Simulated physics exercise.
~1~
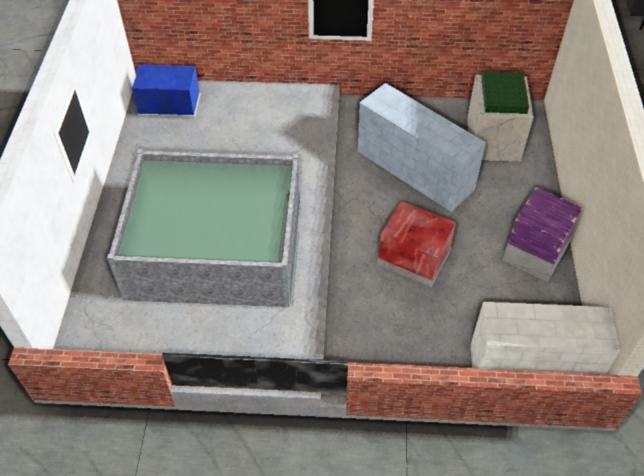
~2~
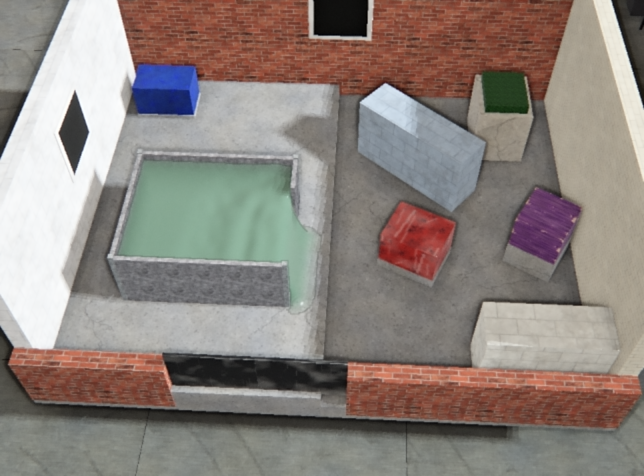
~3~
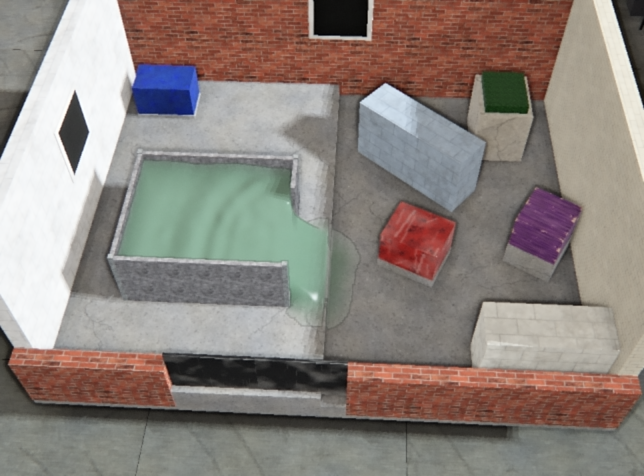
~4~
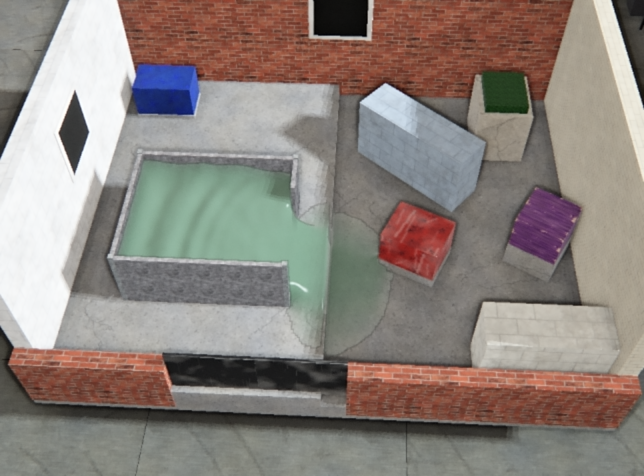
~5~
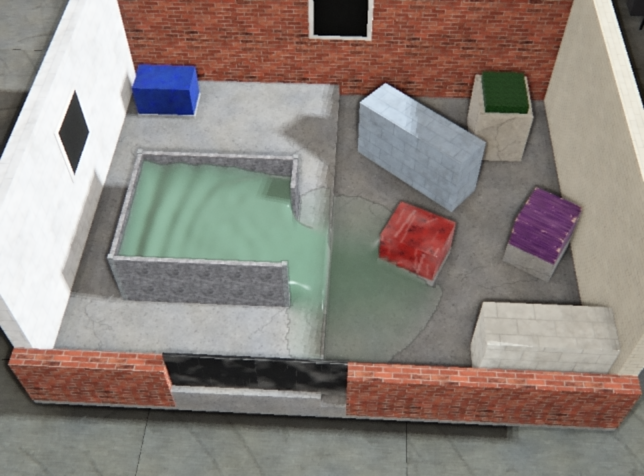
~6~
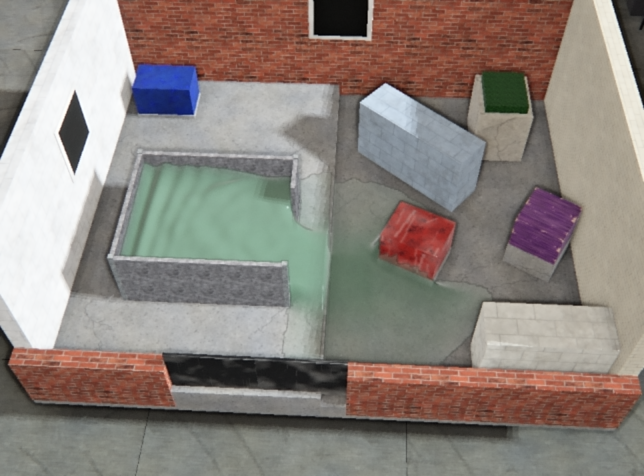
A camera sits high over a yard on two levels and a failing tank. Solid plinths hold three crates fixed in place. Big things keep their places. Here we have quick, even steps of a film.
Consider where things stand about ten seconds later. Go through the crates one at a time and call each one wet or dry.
The red crate is wet. The purple crate is wet. The blue crate is dry.
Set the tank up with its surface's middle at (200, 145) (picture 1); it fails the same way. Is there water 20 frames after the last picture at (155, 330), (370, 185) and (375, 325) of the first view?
The first spot is not reached, the second inundated, and the third inundated.
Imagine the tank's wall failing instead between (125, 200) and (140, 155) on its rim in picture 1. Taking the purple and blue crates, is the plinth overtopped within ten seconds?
Result - purple crate stays clear, blue crate gets flooded.
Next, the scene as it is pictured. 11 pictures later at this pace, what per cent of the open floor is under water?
I'd put it at roughly 40 per cent.
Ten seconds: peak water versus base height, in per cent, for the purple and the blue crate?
130 and 20 per cent, in that order.
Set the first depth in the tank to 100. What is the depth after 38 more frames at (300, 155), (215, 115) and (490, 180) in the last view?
My figures are about 0, 0 and 10 percent.
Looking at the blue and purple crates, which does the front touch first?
The purple-painted one, then.
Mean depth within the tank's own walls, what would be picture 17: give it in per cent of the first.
44 percent or so.
A moment on, water covers 30 % of the floor; the red crate water round its plinth, the purple crate water round its plinth, the blue crate not reached.
Next, water covers 40 % of the floor; the red crate water round its plinth, the purple crate water round its plinth, the blue crate not reached.
Then, water covers 55 % of the floor; the red crate water round its plinth, the purple crate water round its plinth, the blue crate not reached.
Later, water covers 60 % of the floor; the red crate water round its plinth, the purple crate water round its plinth, the blue crate not reached.
In the end, water covers 60 % of the floor; the red crate was topped, the purple crate was topped, the blue crate stayed above the water.
